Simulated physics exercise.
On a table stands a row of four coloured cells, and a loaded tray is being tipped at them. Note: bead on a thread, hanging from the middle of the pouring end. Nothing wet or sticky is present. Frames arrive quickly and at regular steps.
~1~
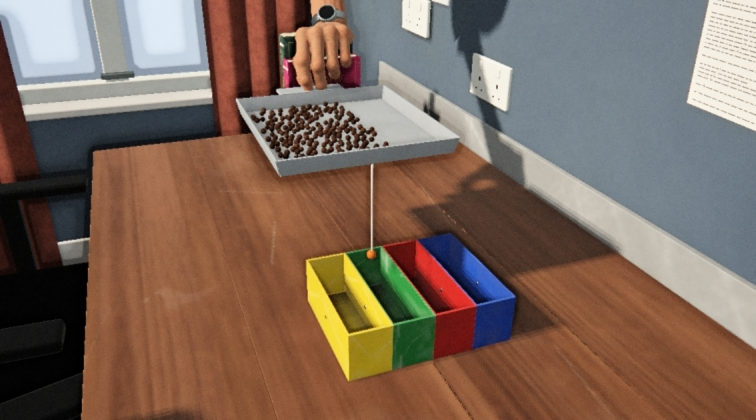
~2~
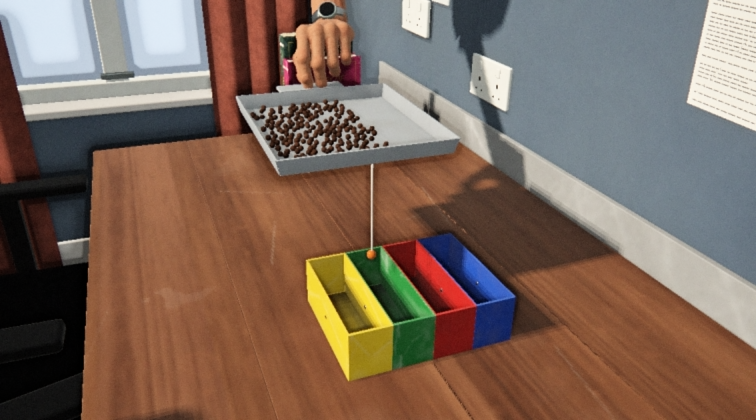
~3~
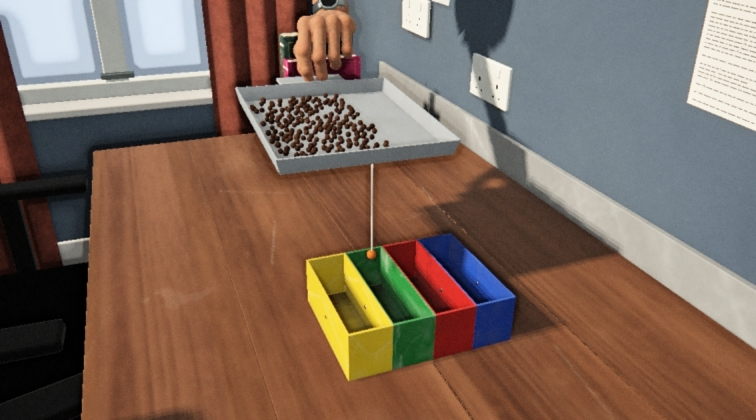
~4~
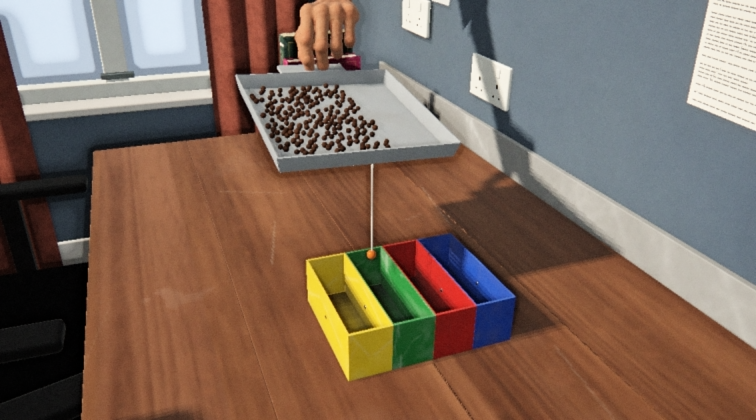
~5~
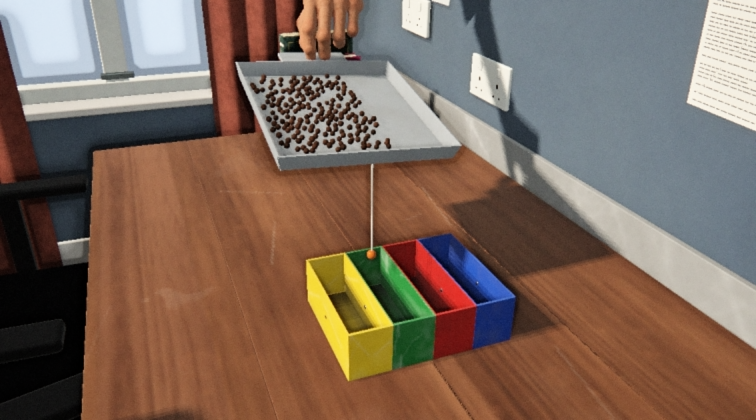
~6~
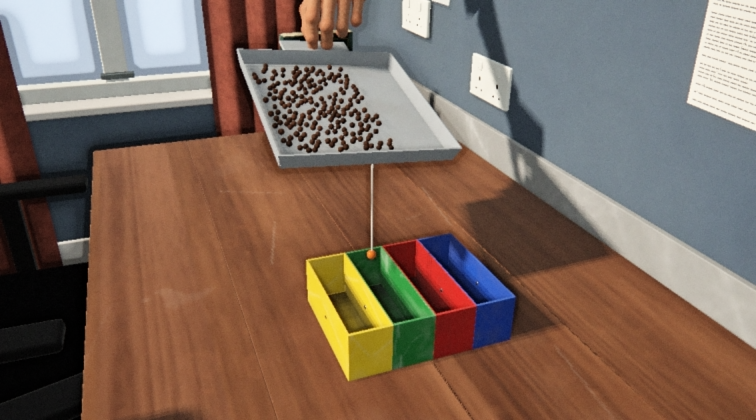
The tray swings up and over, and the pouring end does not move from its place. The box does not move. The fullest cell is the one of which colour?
The fullest cell is the blue one.
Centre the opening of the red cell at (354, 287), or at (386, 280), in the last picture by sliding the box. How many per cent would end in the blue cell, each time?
I'd expect some 10 percent, and then some 30 percent.
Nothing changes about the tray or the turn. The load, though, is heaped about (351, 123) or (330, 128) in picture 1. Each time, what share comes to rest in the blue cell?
Try 1: 60 %; try 2: 50 %.
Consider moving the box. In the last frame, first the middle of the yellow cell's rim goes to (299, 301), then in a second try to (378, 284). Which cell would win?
At the first place the blue one, at the second the red one.
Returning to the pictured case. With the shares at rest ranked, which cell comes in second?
The runner-up is the red cell.
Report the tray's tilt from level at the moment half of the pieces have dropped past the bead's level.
That happens at around 105°.
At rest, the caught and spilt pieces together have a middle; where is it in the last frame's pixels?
(444, 303).
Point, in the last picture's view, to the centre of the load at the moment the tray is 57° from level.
Somewhere around pixel (398, 152) in the last picture.
Just after the last frame, tray tipped steeply; almost all on the tray; just a few in the blue cell; about a tenth falling or outside the box.
A moment on, tray tipped right over; roughly two thirds on the tray; about a tenth in the blue cell; about a tenth in the red cell; roughly a quarter falling or outside the box.
Further on, tray tipped past a quarter turn; roughly half in the blue cell; roughly a third in the red cell; about a tenth in the green cell; just a few falling or outside the box.
When it is over, tray tipped past a quarter turn; roughly half in the blue cell; roughly a third in the red cell; about a tenth in the green cell; not one in the yellow cell; just a few outside the box.
